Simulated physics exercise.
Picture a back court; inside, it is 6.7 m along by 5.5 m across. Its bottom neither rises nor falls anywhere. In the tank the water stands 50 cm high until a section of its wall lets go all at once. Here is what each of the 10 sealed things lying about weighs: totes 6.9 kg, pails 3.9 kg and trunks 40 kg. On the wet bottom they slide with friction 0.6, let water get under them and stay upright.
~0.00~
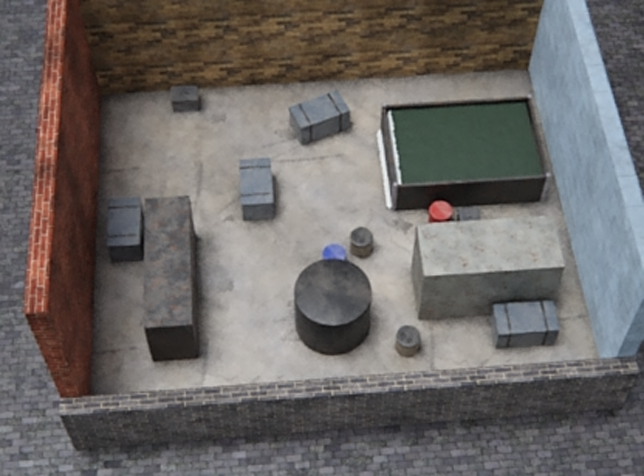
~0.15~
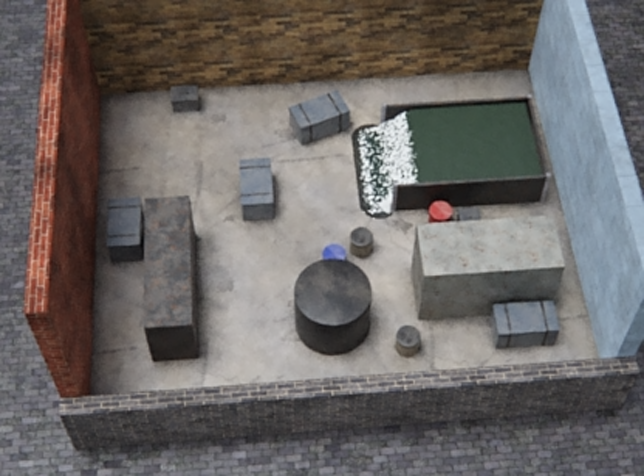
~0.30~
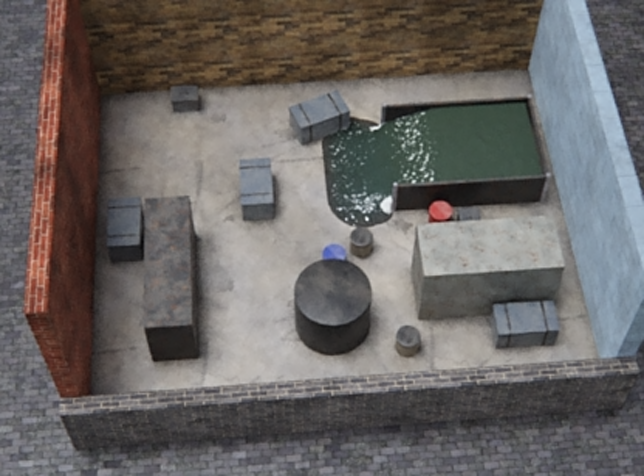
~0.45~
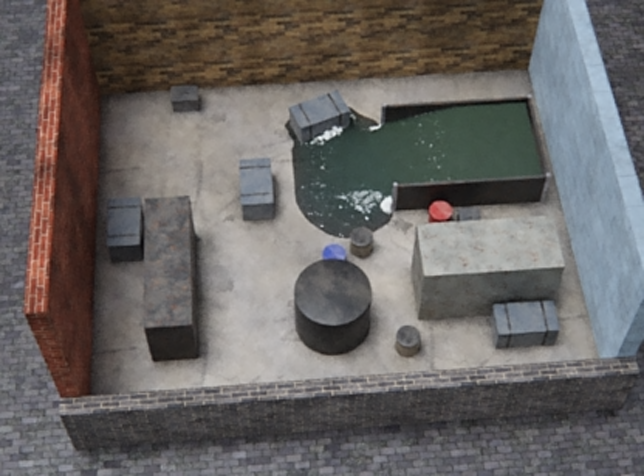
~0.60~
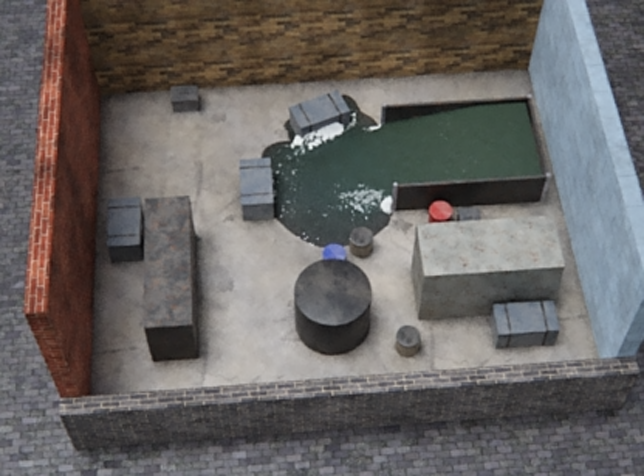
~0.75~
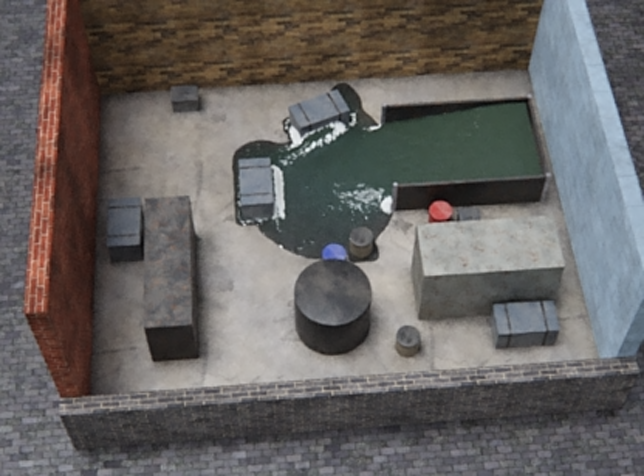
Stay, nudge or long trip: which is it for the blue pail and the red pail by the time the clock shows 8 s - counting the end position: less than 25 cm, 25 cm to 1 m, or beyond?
By the end, the blue pail drifts a little, while the red pail remains about where it was.
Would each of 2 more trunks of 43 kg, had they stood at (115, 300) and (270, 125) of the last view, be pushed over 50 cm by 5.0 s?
Well, the first is lower and the second higher.
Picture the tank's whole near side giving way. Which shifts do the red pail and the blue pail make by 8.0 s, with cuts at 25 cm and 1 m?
Log: Red pail large displacement; blue pail large displacement.
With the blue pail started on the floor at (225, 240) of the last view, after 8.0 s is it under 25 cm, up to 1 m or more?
In the end it is hauled off.
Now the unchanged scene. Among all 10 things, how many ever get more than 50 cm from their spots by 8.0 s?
Answer: 4.
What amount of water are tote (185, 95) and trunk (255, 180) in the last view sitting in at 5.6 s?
Depths: Near 7 cm, then near 10 cm.
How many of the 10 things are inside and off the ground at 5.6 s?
The number is 1.
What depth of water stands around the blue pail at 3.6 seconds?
Somewhere close to 2 cm.
After 1.6 s the blue pail is near (334, 254), 0.0 m from its start, aground; the red pail is near (441, 210), 0.0 m from its start, aground; 0 afloat.
After 3.6 s the blue pail is near (334, 254), 0.0 m from its start, aground; the red pail is near (441, 210), 0.0 m from its start, aground; 1 afloat.
After 5.6 s the blue pail is near (334, 254), 0.0 m from its start, aground; the red pail is near (441, 210), 0.0 m from its start, aground; 1 afloat.
After 8.0 s the blue pail is near (365, 271), 0.5 m from its start, afloat; the red pail is near (441, 210), 0.0 m from its start, aground; 2 afloat.
